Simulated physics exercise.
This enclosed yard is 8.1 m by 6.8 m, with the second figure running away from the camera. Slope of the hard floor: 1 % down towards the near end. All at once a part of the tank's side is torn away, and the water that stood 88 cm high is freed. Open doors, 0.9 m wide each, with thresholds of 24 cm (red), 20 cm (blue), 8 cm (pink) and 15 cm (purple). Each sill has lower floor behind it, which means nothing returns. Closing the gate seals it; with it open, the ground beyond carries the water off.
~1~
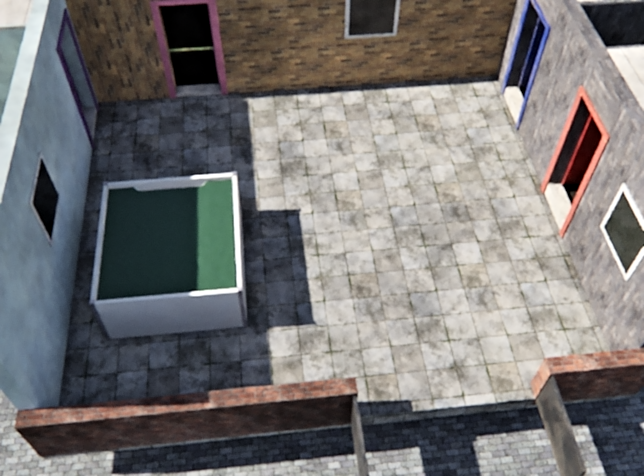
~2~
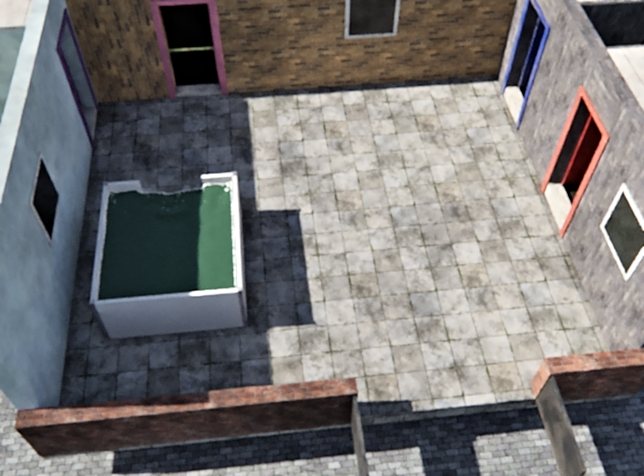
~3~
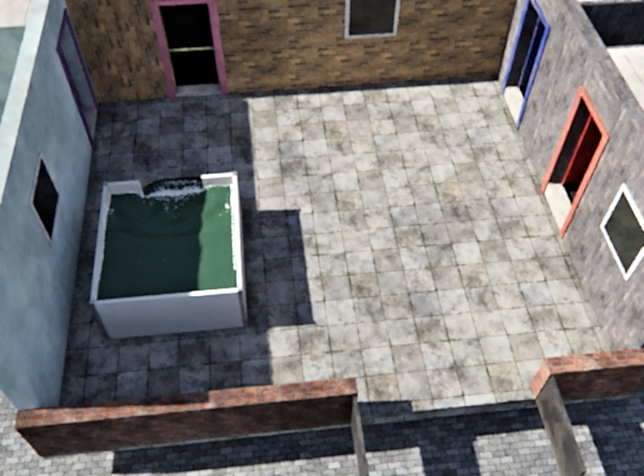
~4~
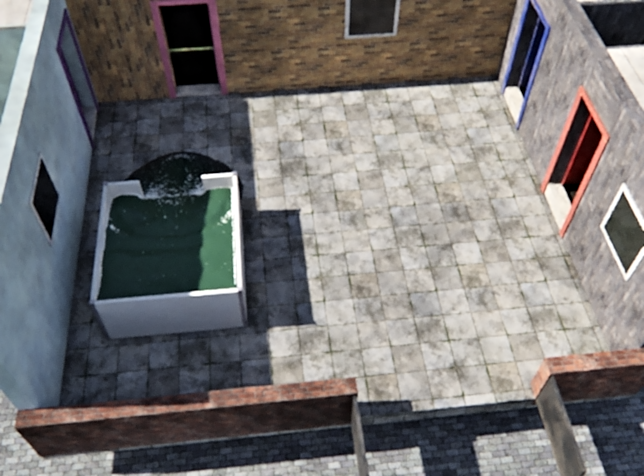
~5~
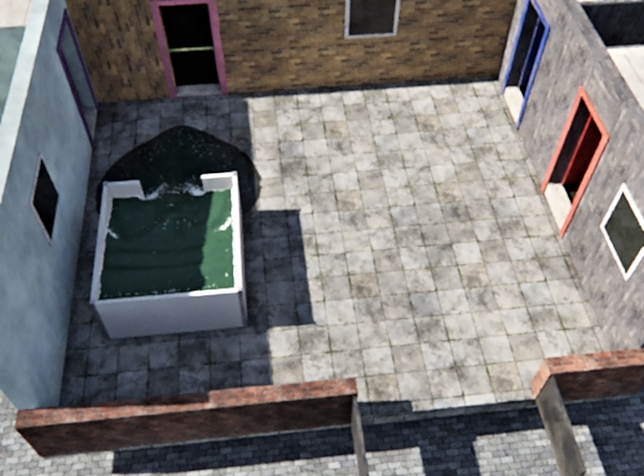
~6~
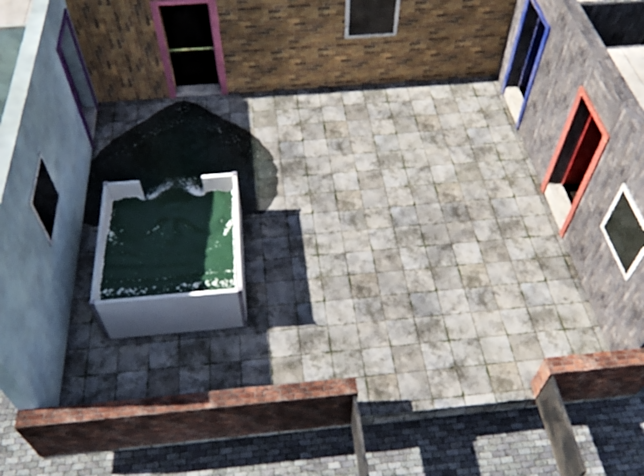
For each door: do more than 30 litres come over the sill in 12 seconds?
As I see it, the red door falls short of the limit, the blue door falls short of the limit, the pink door surpasses the limit, the purple door surpasses the limit.
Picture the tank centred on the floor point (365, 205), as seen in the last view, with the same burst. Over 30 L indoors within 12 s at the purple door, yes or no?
Then, at purple, it's too much.
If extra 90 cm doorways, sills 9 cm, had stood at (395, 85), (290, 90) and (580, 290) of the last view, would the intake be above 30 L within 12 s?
In sequence the answers are less than that, more than that and less than that.
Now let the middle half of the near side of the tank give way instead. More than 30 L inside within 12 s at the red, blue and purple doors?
Red falls short; blue falls short; purple falls short.
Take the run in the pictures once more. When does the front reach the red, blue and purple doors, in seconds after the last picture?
Doors: Red 3.8 s / blue 2.6 s / purple 0.2 s.
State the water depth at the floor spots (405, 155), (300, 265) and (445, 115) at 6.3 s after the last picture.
Depths in turn: Roughly 3, 0 and 4 centimetres.
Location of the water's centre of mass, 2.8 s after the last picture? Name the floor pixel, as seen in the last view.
Its balance point lies near (203, 196).
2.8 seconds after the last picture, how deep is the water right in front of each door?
Depths in centimetres - red: 0, blue: 12, pink: 22, purple: 20.
Then, 0.7 s after the last picture water covers 25 % of the floor and is deepest (50 cm) near (108, 106); red door not reached, blue door not reached, pink door 7 cm at the sill, 68 L in, purple door 20 cm at the sill, 0 L in.
Then, 1.5 s after the last picture water covers 25 % of the floor and is deepest (40 cm) near (99, 107); red door not reached, blue door not reached, pink door 20 cm at the sill, 208 L in, purple door 31 cm at the sill, 32 L in.
Then, 2.8 s after the last picture water covers 35 % of the floor and is deepest (29 cm) near (179, 212); red door not reached, blue door 12 cm at the sill, 0 L in, pink door 22 cm at the sill, 377 L in, purple door 20 cm at the sill, 106 L in.
Then, 6.3 s after the last picture water covers 65 % of the floor and is deepest (15 cm) near (499, 103); red door 8 cm at the sill, 0 L in, blue door 14 cm at the sill, 0 L in, pink door 13 cm at the sill, 580 L in, purple door 12 cm at the sill, 132 L in.
Then, 11.3 s after the last picture water covers 90 % of the floor and is deepest (14 cm) near (597, 376); red door 6 cm at the sill, 0 L in, blue door 7 cm at the sill, 0 L in, pink door 6 cm at the sill, 605 L in, purple door 8 cm at the sill, 132 L in.
